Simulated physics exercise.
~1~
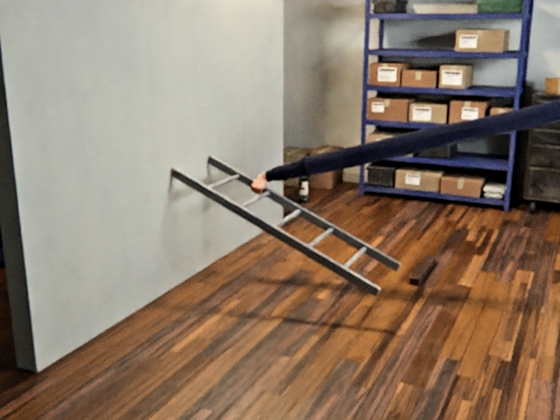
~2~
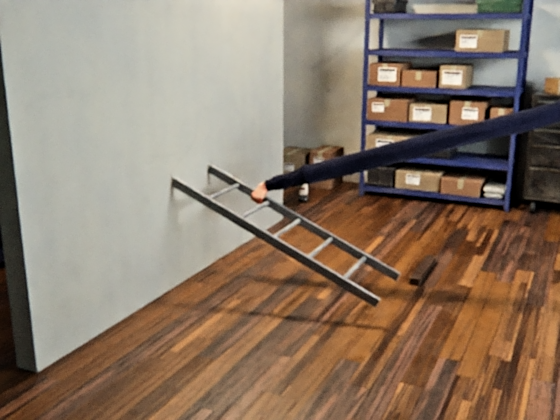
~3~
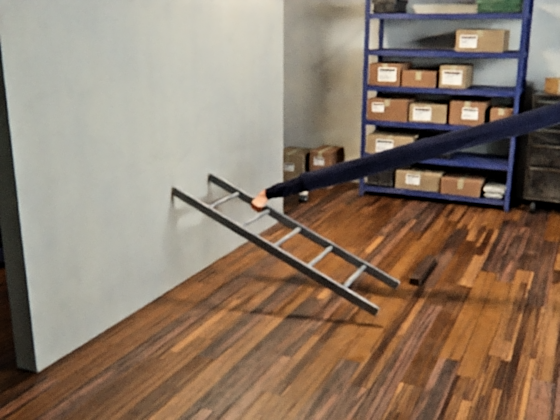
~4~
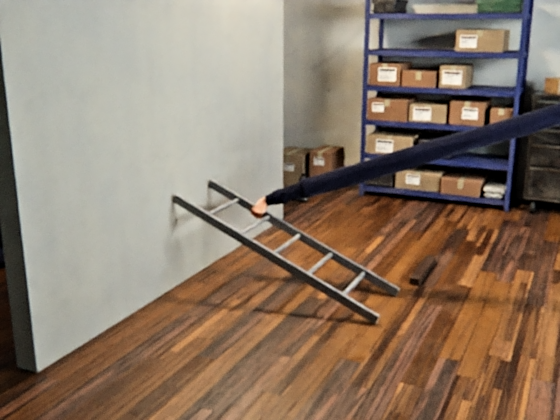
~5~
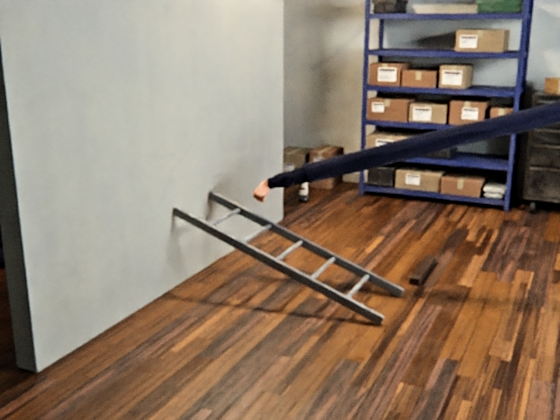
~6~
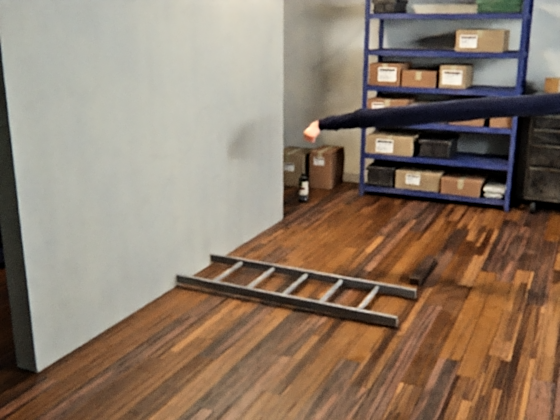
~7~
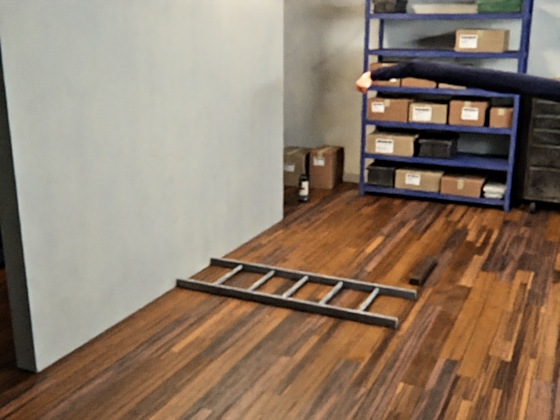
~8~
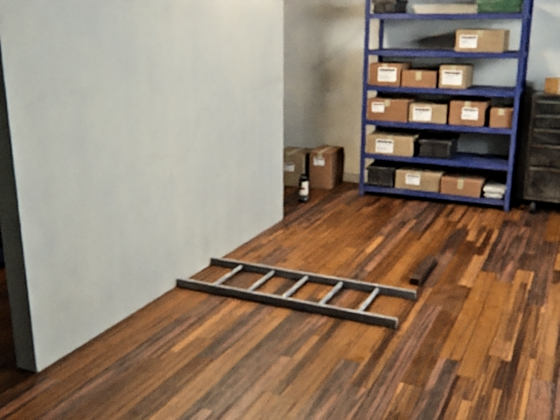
The footage shows a hand on a grey ladder leaning at a low angle against a pale wall, near a dark batten on a wooden floor. The ladder lowers slightly, the hand lets go and withdraws, and the ladder slides down and ends lying flat on the floor.
